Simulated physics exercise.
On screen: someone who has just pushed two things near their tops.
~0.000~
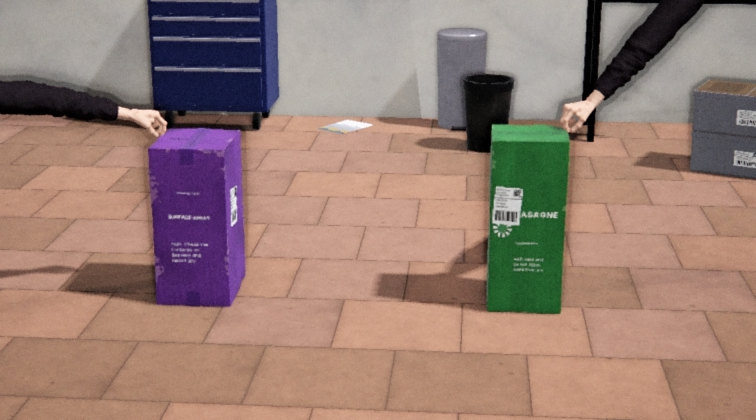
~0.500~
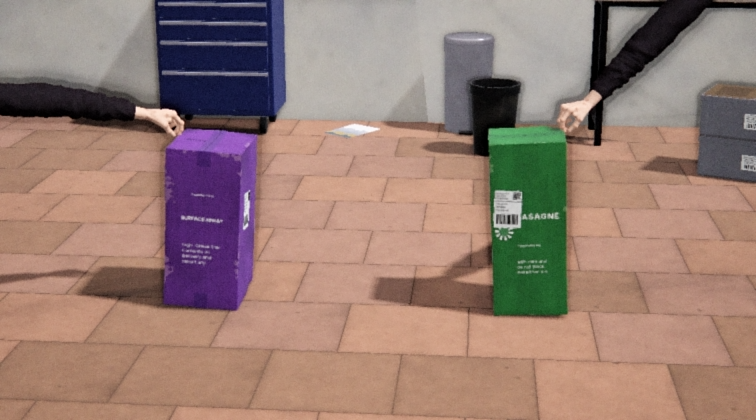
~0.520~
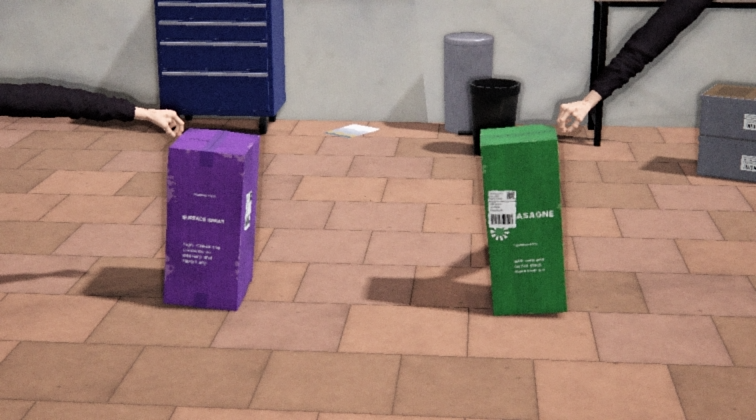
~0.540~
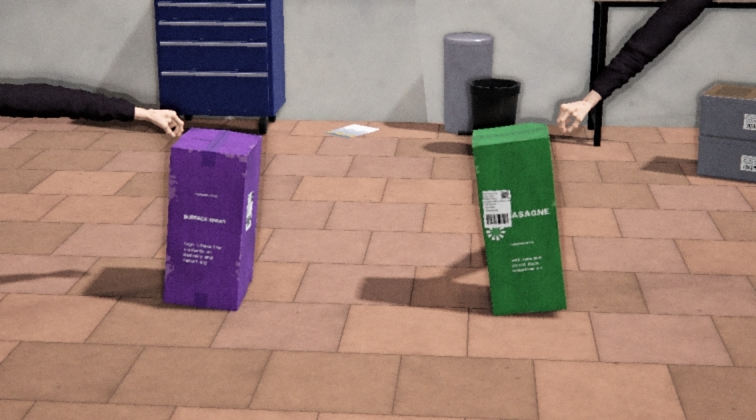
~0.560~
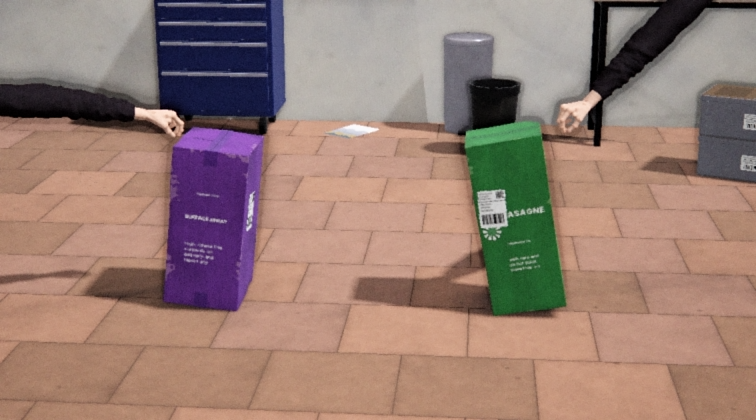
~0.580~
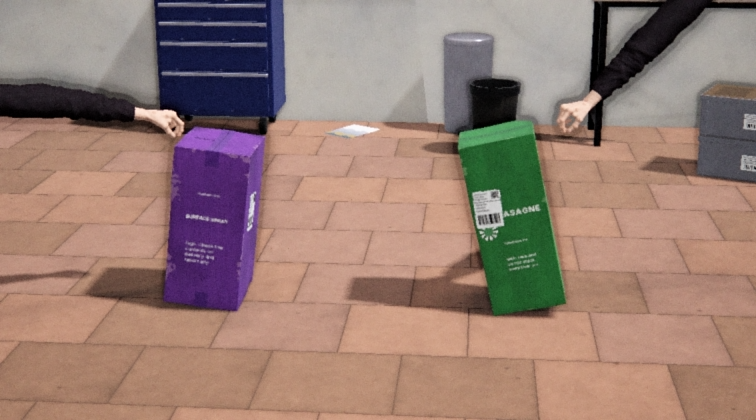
Green box leaning left and purple box leaning slightly right on a tiled floor after two hands push near their tops.
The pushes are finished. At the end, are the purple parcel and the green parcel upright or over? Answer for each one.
My prediction: The purple parcel comes back up, the green parcel never comes back up.
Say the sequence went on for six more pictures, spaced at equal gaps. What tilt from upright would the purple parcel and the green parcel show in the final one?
They'd lean some 6° and 25° from upright.
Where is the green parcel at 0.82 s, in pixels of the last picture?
It should be close to (472, 217).
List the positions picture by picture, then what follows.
Purple parcel (199, 216) upright; green parcel (526, 218) upright, in the first frame.
Purple parcel (211, 218) 4° off upright; green parcel (528, 221) 3° off upright, in the second frame.
Purple parcel (213, 218) 5° off upright; green parcel (524, 220) 6° off upright, in the third frame.
Purple parcel (214, 218) 6° off upright; green parcel (519, 219) 8° off upright, in the fourth frame.
Purple parcel (215, 217) 6° off upright; green parcel (516, 218) 11° off upright, in the fifth frame.
Purple parcel (215, 217) 7° off upright; green parcel (512, 217) 13° off upright, in the sixth frame.
By 0.82 s, purple parcel upright near (205, 220); green parcel 37° off upright near (472, 217).
By 1.04 s, purple parcel upright near (207, 221); green parcel 73° off upright near (421, 246).
When it is over (3.5 s), the purple parcel settles on its feet, near (206, 221); the green parcel topples, near (406, 268).
